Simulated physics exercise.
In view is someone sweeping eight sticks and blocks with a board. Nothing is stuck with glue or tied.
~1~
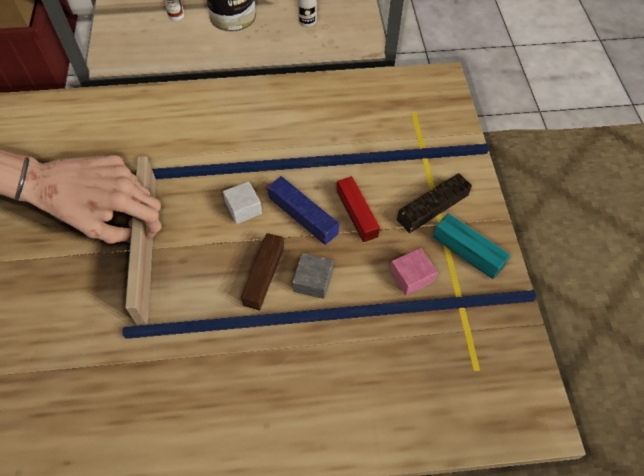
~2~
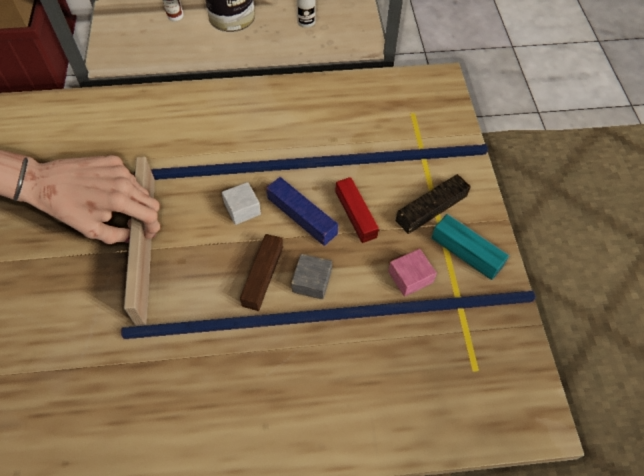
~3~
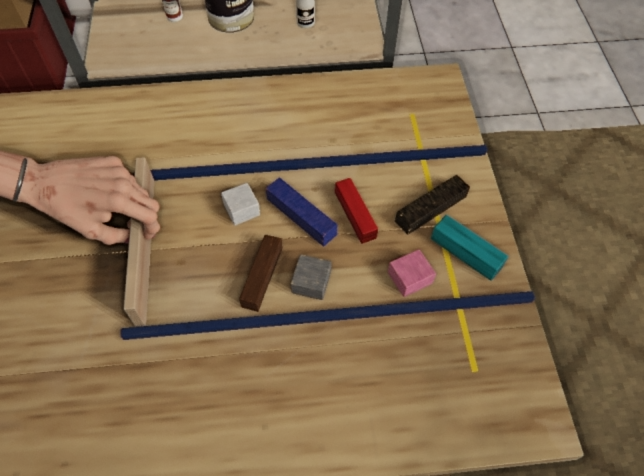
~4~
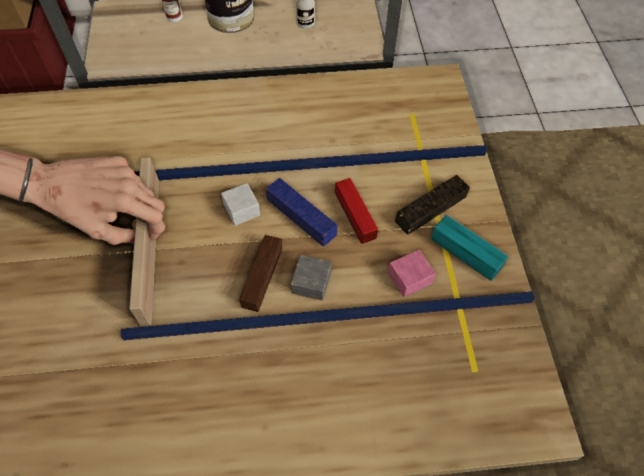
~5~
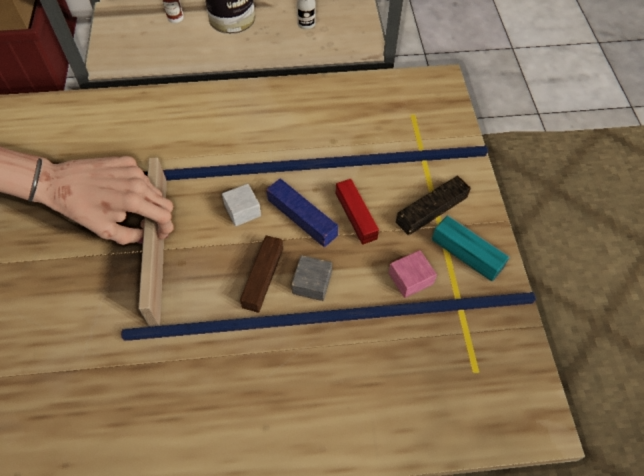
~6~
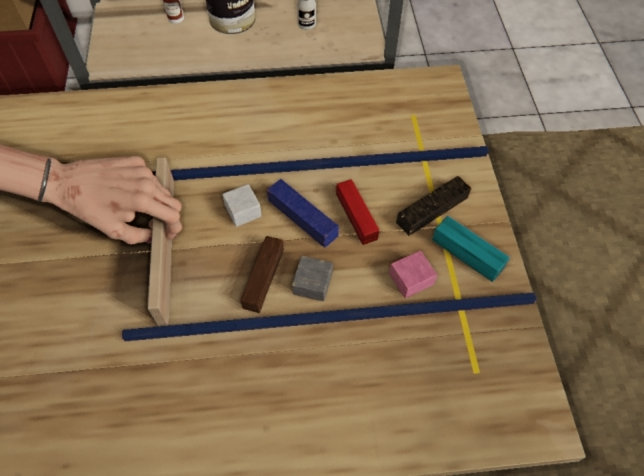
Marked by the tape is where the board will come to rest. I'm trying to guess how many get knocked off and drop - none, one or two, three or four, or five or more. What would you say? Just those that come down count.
I would say one or two.
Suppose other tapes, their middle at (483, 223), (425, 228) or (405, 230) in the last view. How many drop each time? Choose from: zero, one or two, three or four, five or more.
Counts as listed: More than four / either one or two / none at all.
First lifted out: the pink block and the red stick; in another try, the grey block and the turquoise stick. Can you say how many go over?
First try 0, second try 1.
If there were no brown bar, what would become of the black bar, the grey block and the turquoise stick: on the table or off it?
Final state: Black bar off, grey block in place, turquoise stick off.
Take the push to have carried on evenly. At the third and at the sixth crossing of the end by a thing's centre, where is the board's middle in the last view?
At (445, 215) for the third, at (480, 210) for the sixth.
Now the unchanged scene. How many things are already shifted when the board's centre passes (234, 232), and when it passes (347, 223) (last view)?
I get 1 at the one place and 7 at the other.
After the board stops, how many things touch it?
It's 2.
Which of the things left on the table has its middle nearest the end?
It's the pink block that is foremost.
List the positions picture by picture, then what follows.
In the first frame, turquoise stick (470, 246); black bar (434, 203); pink block (413, 272); board (142, 238); tape (441, 224).
In the second frame, black bar (433, 204); blue bar (302, 211).
In the third frame, pink block (412, 273); red stick (356, 210).
In the fourth frame, turquoise stick (469, 247); grey block (311, 277).
In the fifth frame, black bar (433, 205); white block (242, 205).
In the sixth frame, turquoise stick (470, 248); black bar (434, 205); pink block (413, 274); board (162, 238); tape (441, 227).
A little later, none off yet; turquoise stick at rest near (470, 248); black bar at rest near (434, 205); pink block at rest near (413, 274).
Next, none off yet; turquoise stick shifted a little near (506, 257); black bar shifted about its own width near (484, 197); pink block shifted well along near (481, 274).
When it is over, the number that fall off is one or two; down, black bar and turquoise stick.
